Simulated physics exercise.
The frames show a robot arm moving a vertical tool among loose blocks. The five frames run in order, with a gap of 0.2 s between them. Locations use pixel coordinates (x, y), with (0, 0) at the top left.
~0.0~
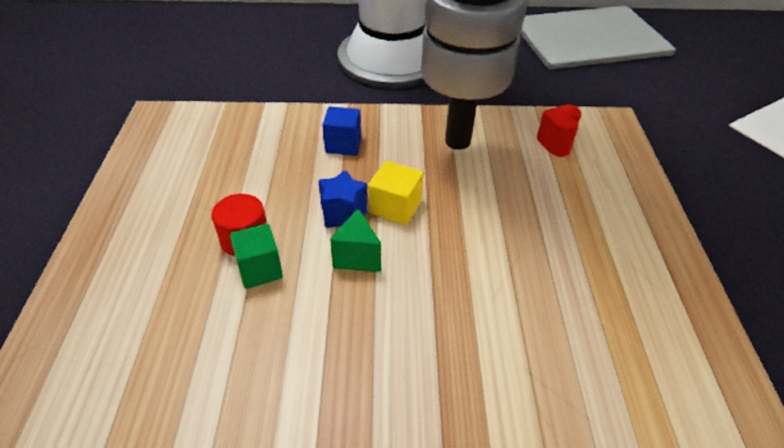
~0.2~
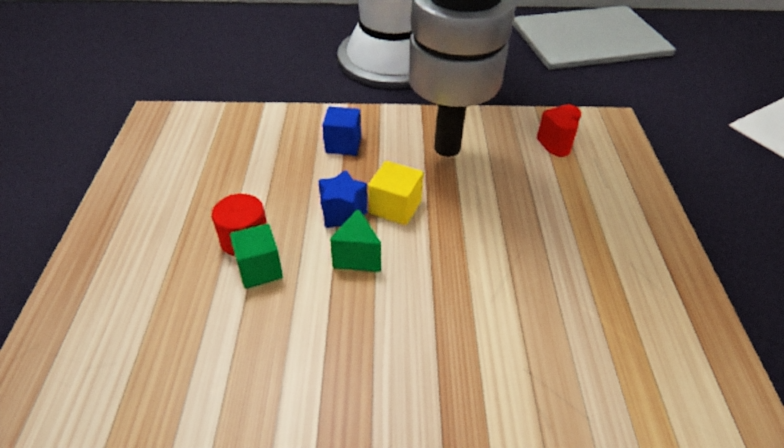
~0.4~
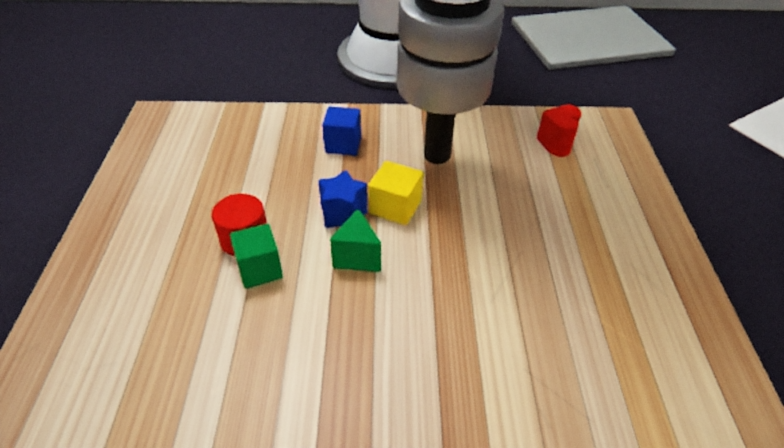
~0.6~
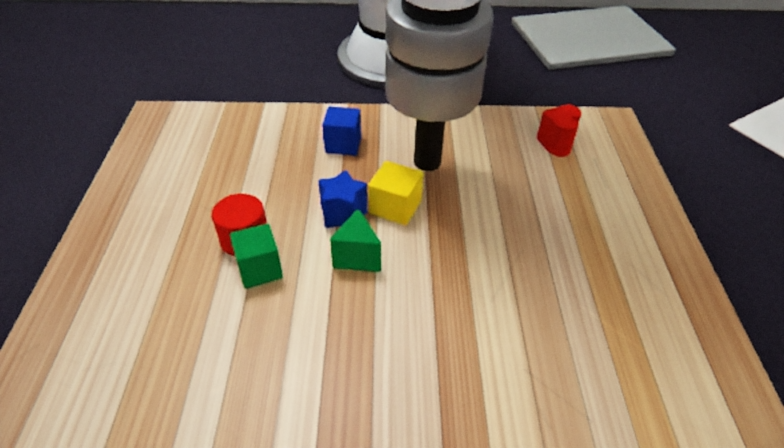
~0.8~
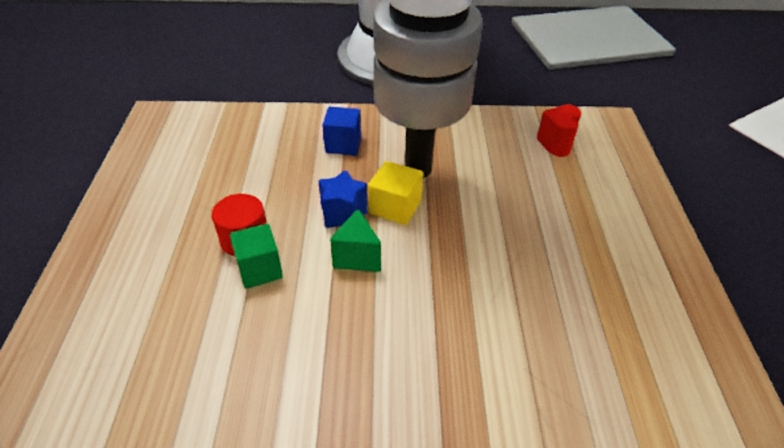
A robot arm with a black vertical tool moved a short way left and toward the viewer over a striped wooden board, nearing the yellow cube while the red, blue and green blocks stayed still.
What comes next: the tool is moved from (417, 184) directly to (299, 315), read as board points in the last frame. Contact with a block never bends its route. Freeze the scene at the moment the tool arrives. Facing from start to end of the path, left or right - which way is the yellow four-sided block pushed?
The left.
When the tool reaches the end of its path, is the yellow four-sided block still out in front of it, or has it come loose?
It is still ahead of the tool.
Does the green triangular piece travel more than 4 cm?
Yes, that is what happens.
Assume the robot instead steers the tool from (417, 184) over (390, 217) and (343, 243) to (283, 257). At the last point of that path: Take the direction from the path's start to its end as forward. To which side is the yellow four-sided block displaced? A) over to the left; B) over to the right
My answer is option A.
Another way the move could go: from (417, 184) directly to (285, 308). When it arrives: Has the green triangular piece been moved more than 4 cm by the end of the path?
That would be a yes.
The first path, step by step. One third of the way, tool (382, 207); blue star block (336, 187), turned 15° clockwise; green triangular piece (346, 244), turned 25° anticlockwise; yellow four-sided block (361, 215), turned 10° clockwise.
Two thirds of the way, tool (342, 251); blue star block (336, 187), turned 15° clockwise; green triangular piece (314, 301), turned 40° anticlockwise; yellow four-sided block (322, 265).
At the end, tool (297, 302); green four-sided block not moved; blue star block (336, 187), turned 15° clockwise; green triangular piece (293, 366), turned 65° anticlockwise; yellow four-sided block (282, 325), turned 25° anticlockwise.
